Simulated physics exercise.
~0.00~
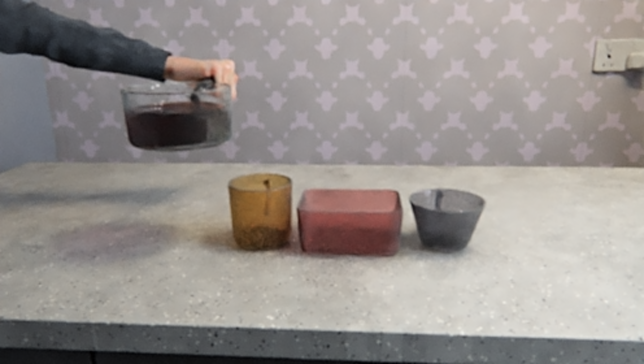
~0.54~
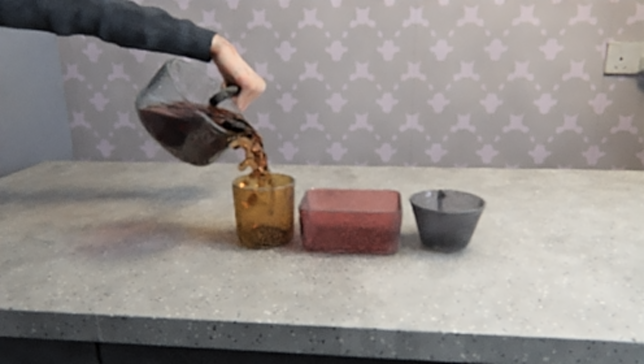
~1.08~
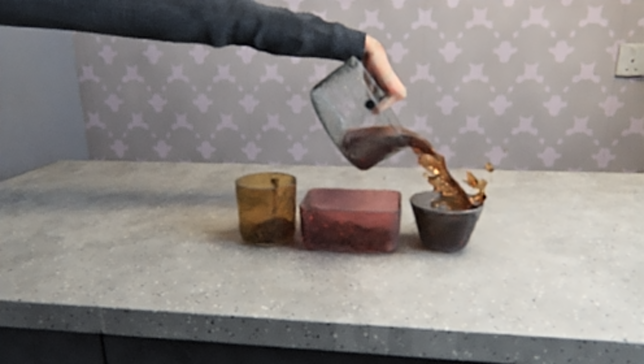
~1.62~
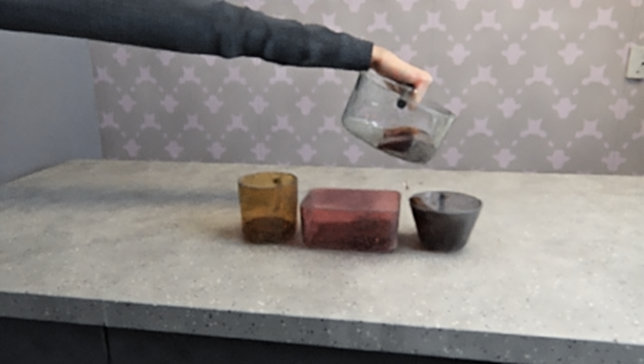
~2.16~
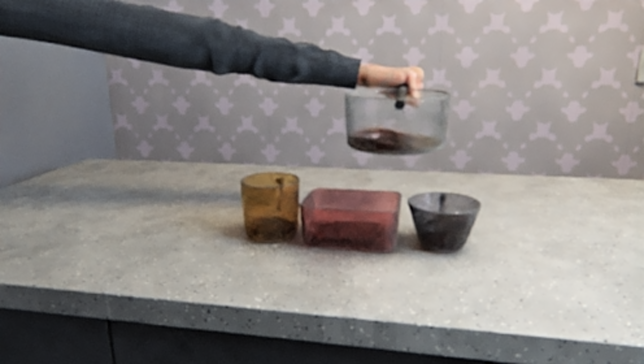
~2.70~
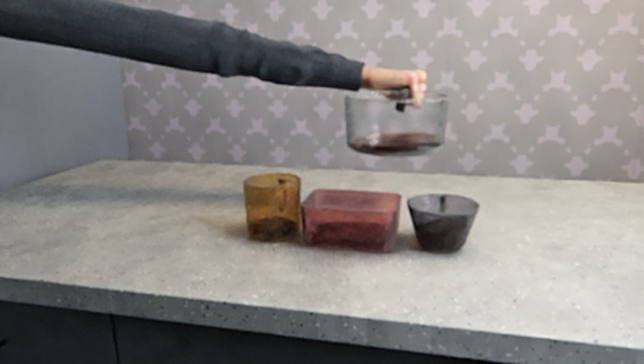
A hand tipped a small clear pot and poured dark tea into the amber mug, then moved right along the pink oblong tub to the grey cup, splashing at its rim, before levelling the pot above them with a little tea left inside.
